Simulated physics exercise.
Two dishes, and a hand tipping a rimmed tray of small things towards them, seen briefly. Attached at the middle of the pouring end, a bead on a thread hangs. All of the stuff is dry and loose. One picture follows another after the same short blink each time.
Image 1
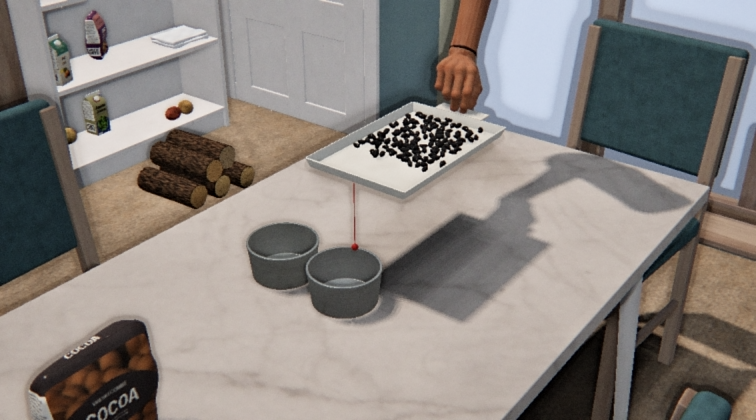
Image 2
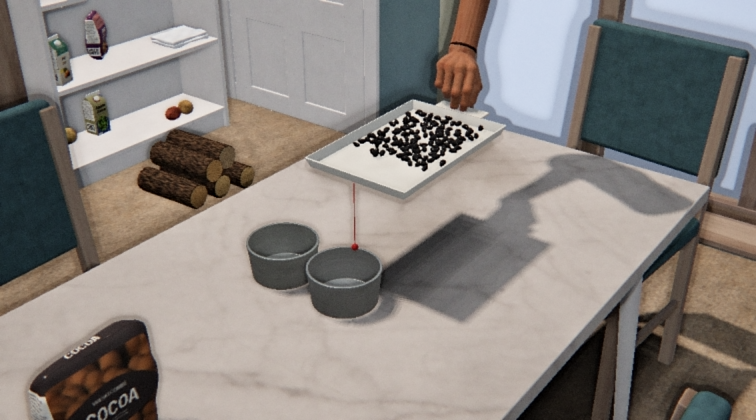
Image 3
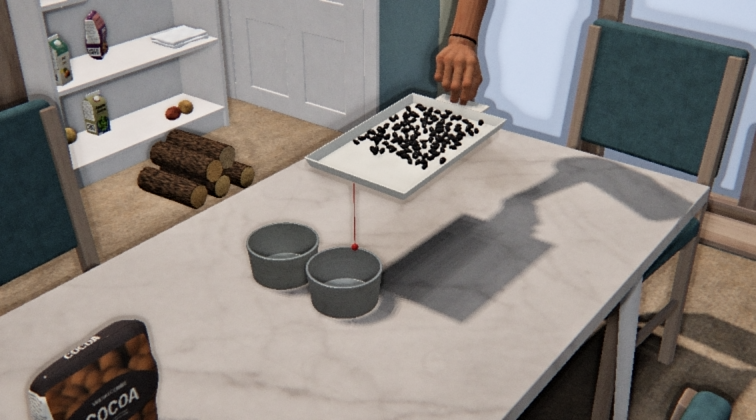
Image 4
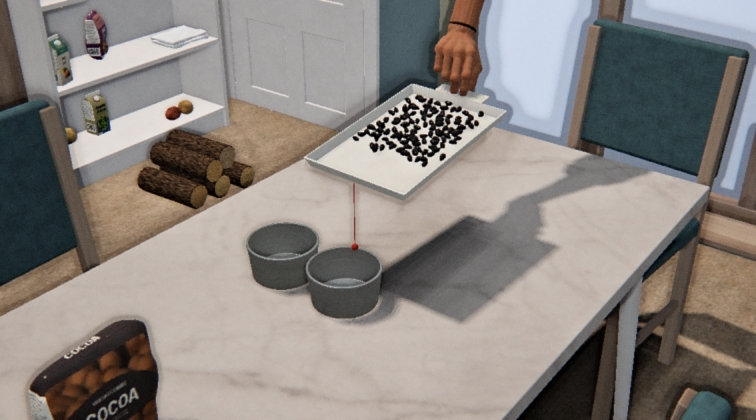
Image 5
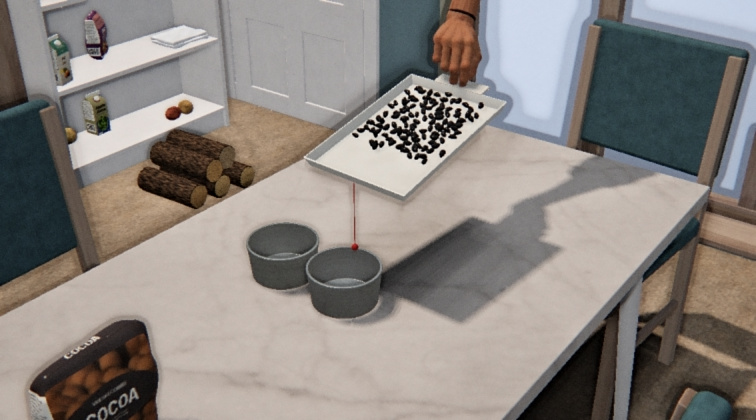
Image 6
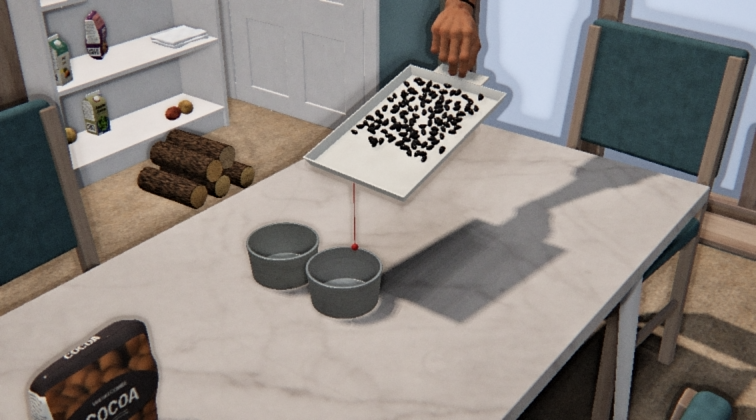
A hand tilts a white rimmed tray of black beans slightly, raising its far end above a marble table with two gray dishes and a cocoa bag, while a red bead hangs from the near edge on a thread.
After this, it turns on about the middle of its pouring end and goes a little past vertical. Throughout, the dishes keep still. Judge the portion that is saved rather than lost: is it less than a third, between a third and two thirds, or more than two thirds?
The saved portion is between a third and two thirds.
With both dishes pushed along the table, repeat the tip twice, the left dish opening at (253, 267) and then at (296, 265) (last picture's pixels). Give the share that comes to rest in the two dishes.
10 and 70 in a hundred.
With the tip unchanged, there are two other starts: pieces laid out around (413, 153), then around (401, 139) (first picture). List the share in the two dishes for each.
In order, about 40 and 50 in a hundred.
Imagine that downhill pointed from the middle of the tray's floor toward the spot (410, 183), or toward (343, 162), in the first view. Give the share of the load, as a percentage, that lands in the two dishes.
Shares, approx.: 10 %, then 80 %.
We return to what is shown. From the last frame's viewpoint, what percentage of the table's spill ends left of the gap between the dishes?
Left share: Some 10 per cent.
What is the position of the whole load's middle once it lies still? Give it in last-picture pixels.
Last view, centre at rest - approx. (357, 311).
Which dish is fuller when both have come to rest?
More ends up in the one on the right.
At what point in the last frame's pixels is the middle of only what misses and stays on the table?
The centre sits close to (374, 336).
Just after the last frame, tray tipped steeply; the larger part on the tray; just a few in the right dish; just a few outside both; roughly a quarter in the air.
A moment on, tray tipped right over; roughly a quarter on the tray; roughly a quarter in the right dish; just a few in the left dish; roughly a third outside both; roughly a quarter in the air.
Further on, tray tipped past a quarter turn; roughly half in the right dish; just a few in the left dish; roughly half outside both.
When it is over, tray tipped past a quarter turn; roughly half in the right dish; just a few in the left dish; roughly half outside both.
